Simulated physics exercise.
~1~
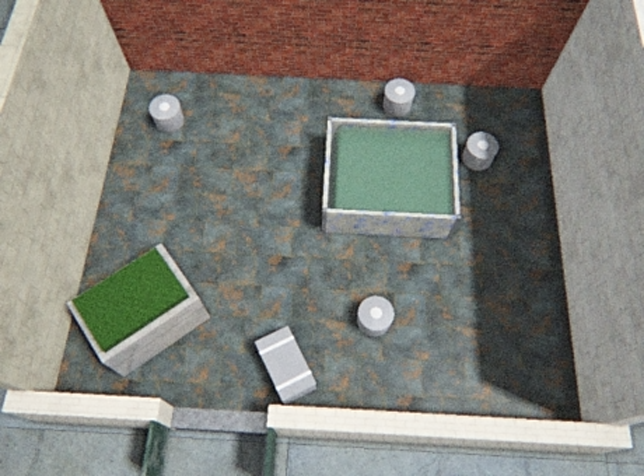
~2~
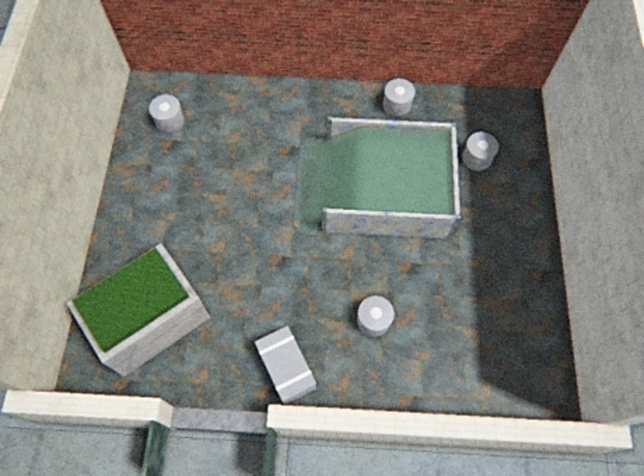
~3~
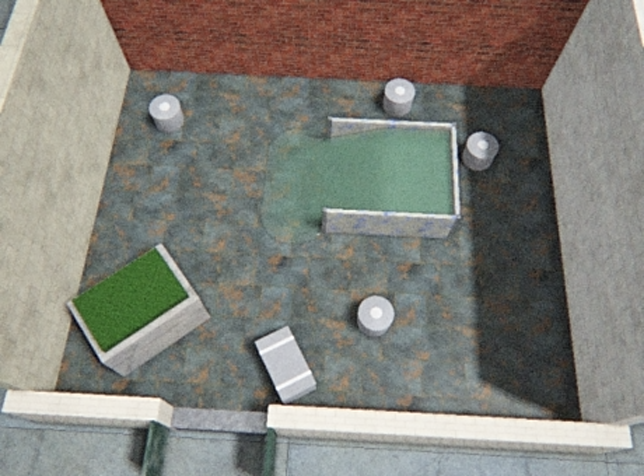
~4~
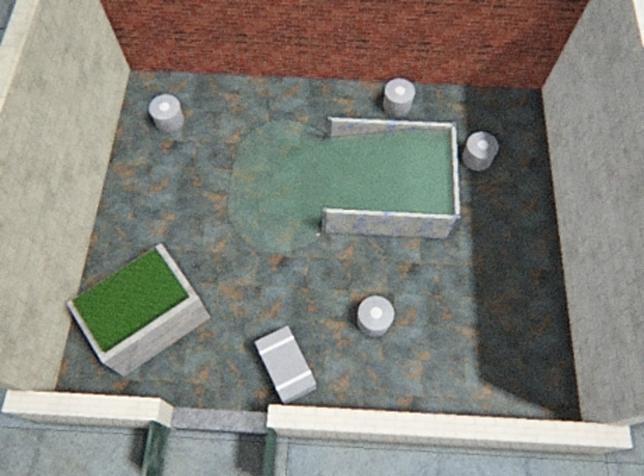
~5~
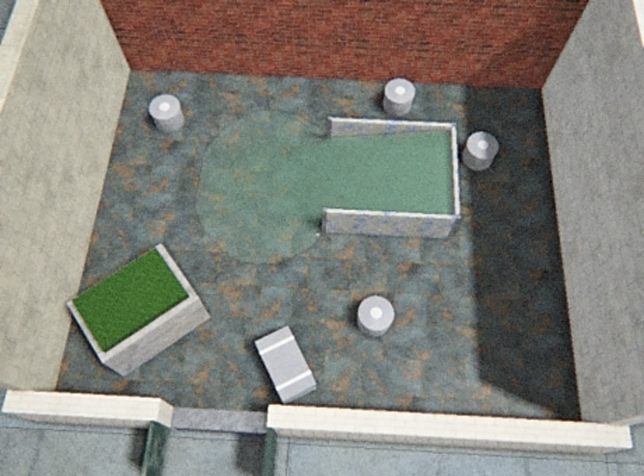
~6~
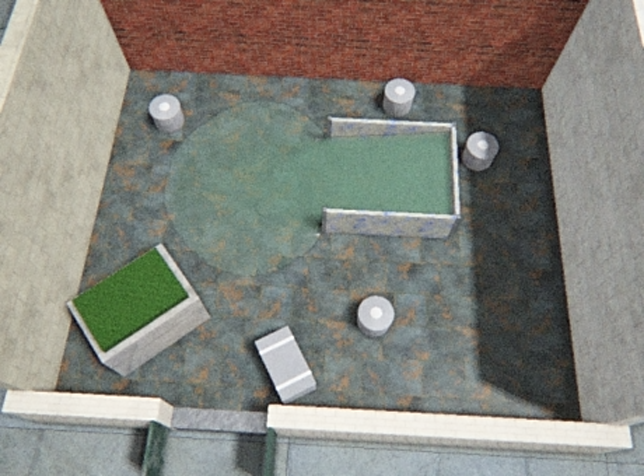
Walled yard with scattered cylinders, where a basin's left side opens and green water spreads leftward across the floor, objects staying still.
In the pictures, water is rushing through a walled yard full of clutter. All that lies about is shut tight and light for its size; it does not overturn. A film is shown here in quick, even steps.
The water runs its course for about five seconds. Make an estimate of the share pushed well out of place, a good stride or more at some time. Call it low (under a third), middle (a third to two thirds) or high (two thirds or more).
Low.
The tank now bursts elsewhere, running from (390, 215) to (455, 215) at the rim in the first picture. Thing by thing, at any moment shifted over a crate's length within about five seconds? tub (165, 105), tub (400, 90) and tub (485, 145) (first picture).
Fell short, fell short, fell short.
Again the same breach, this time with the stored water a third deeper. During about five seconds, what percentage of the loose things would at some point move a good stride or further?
Near 20 % of the lot.
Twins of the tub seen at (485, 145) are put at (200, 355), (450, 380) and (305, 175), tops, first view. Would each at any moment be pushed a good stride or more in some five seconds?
Results - 1: Doesn't go far; 2: Doesn't go far; 3: Ends up far away.
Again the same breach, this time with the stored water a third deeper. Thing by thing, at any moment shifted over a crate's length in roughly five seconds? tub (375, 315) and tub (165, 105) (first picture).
Lab note, in sequence: Stayed below that mark / reached that mark.
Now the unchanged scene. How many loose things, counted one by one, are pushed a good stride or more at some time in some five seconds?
I count 1.
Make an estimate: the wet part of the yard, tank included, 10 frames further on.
About 45 in a hundred.
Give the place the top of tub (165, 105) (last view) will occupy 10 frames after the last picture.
My guess is roughly (129, 76).
A moment on, 0 of 5 are well off their spots; 0 afloat.
Next, 1 of 5 are well off their spots; 1 afloat.
Later, 0 of 5 are well off their spots; 1 afloat.
In the end, 1 of 5 are well off their spots, and 1 have been at some point; 1 afloat.
